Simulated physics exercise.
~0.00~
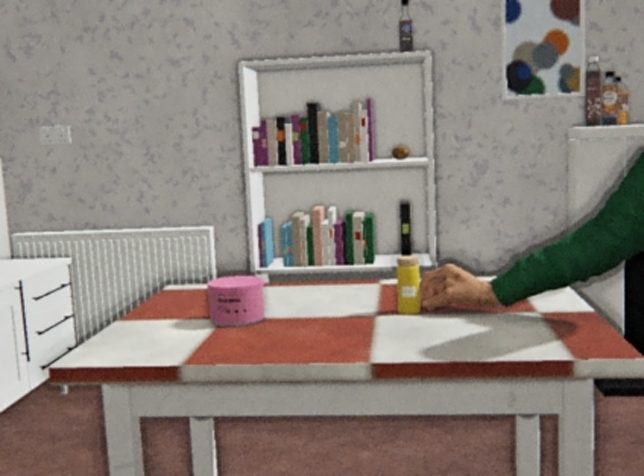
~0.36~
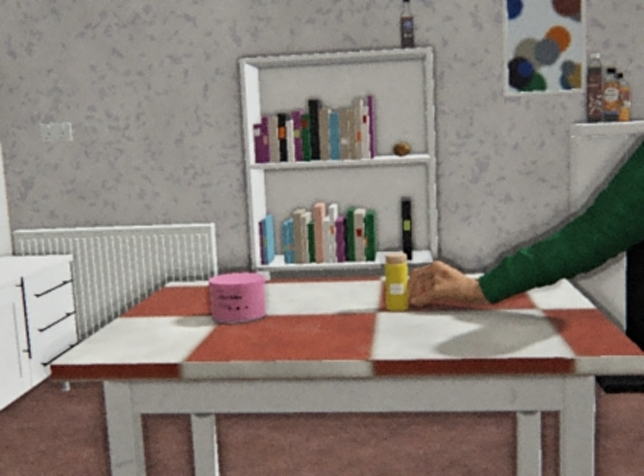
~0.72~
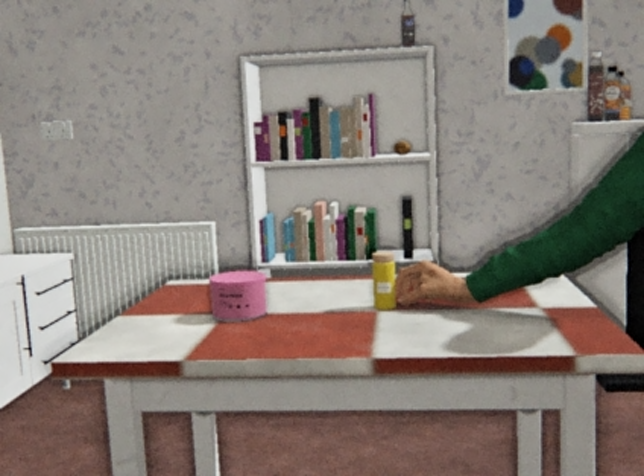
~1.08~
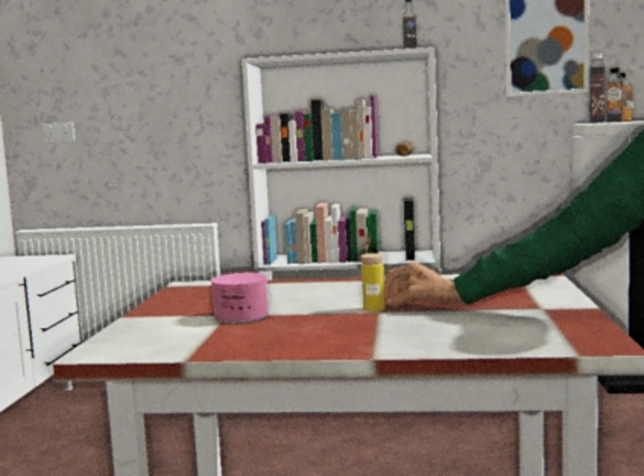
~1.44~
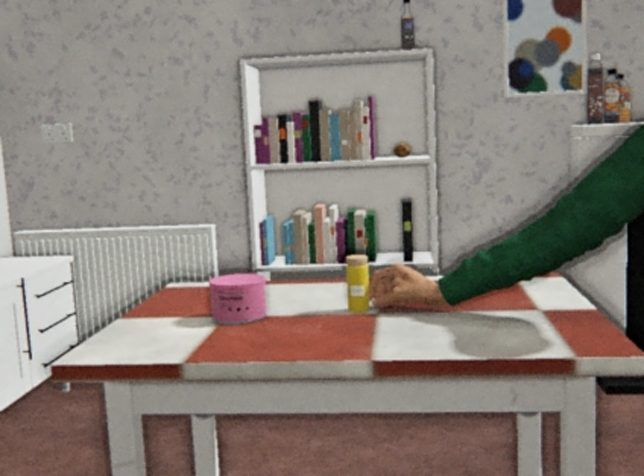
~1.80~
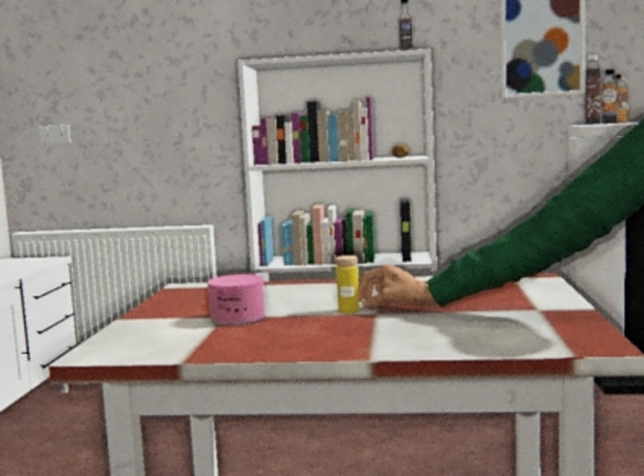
A hand slides a yellow shaker left toward a pink tub, and it stays upright.
